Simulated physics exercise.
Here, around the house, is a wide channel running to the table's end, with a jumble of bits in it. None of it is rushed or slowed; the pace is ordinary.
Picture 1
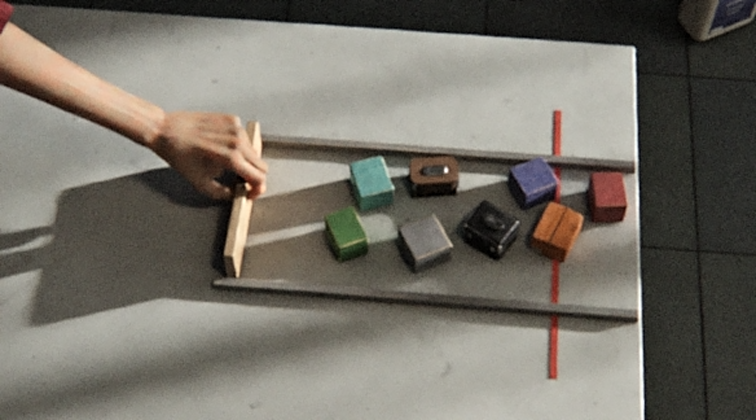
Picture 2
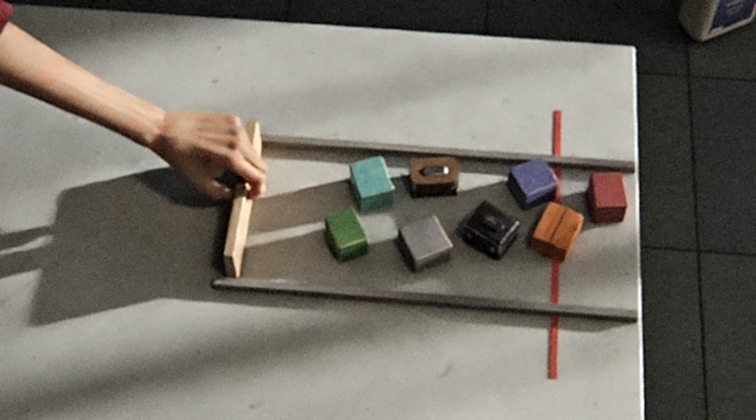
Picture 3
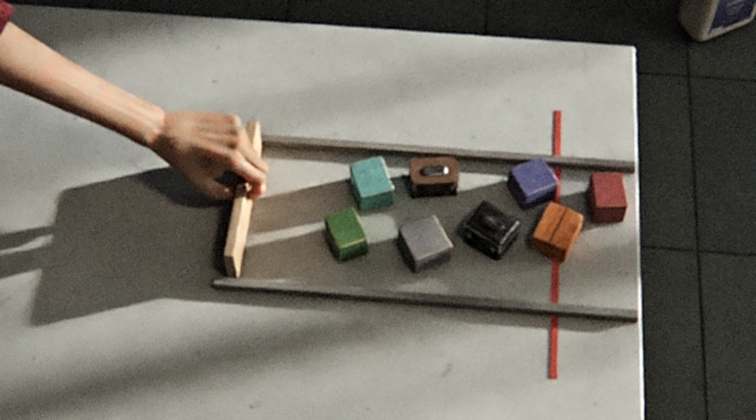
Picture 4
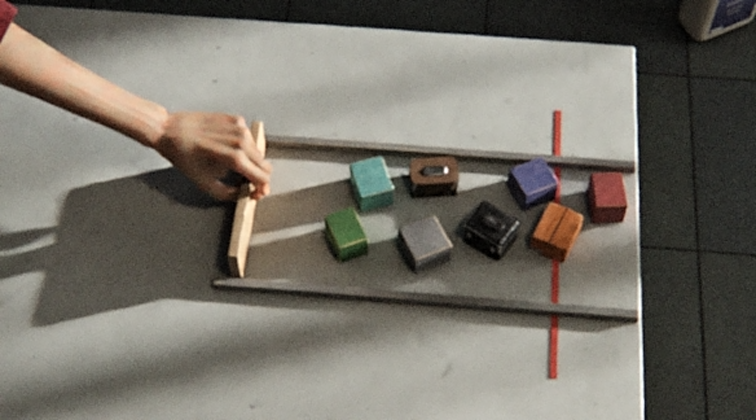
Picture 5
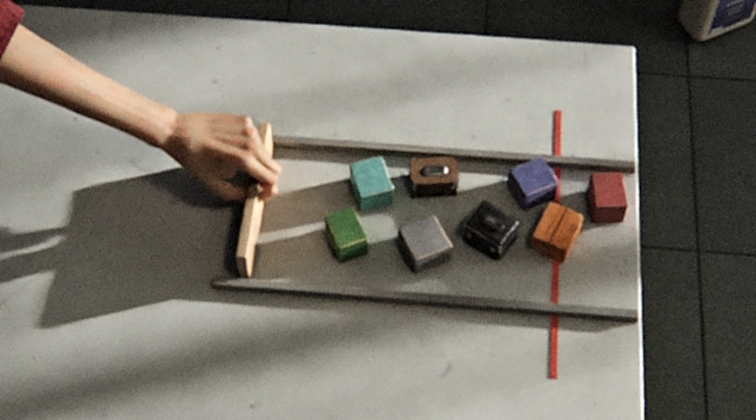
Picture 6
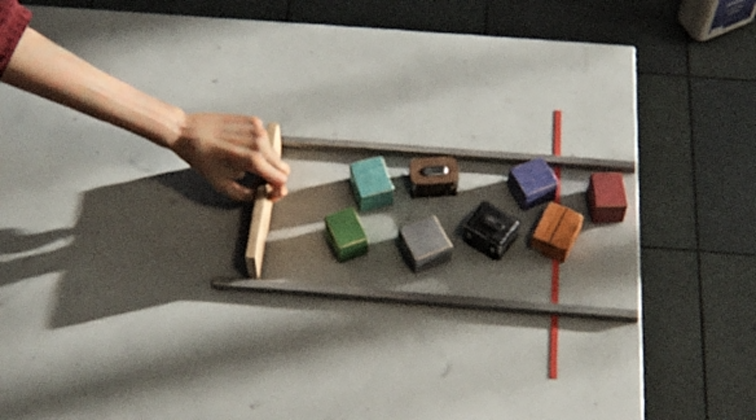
Hand sliding a wooden board slightly rightward between two grey rails, while the colourful blocks ahead of it stay still.
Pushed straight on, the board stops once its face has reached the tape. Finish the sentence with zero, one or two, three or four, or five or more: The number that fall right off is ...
The number that fall right off is three or four.
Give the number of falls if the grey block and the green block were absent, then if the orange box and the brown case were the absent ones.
Result: 2, then 1.
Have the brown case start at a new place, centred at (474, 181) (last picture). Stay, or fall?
Note: From that start it hangs on.
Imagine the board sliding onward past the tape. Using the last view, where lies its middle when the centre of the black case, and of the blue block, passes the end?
The middle is at (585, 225) when it's the black case, and at (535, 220) when it's the blue block.
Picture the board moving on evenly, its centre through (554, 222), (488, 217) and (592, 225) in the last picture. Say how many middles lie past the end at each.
Going through the three positions, you'd get 3, 0 and 6.
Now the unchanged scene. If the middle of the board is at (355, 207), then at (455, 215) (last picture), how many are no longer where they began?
The count is 2 at the first point and 8 at the second.
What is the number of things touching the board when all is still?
That comes to 2.
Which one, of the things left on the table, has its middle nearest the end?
That's the brown case, it ends up nearest.
A little later, none off yet; red block at rest near (607, 198); orange box at rest near (557, 233); blue block at rest near (533, 184).
When it is over, the number that fall off is three or four; down, blue block, orange box and red block.
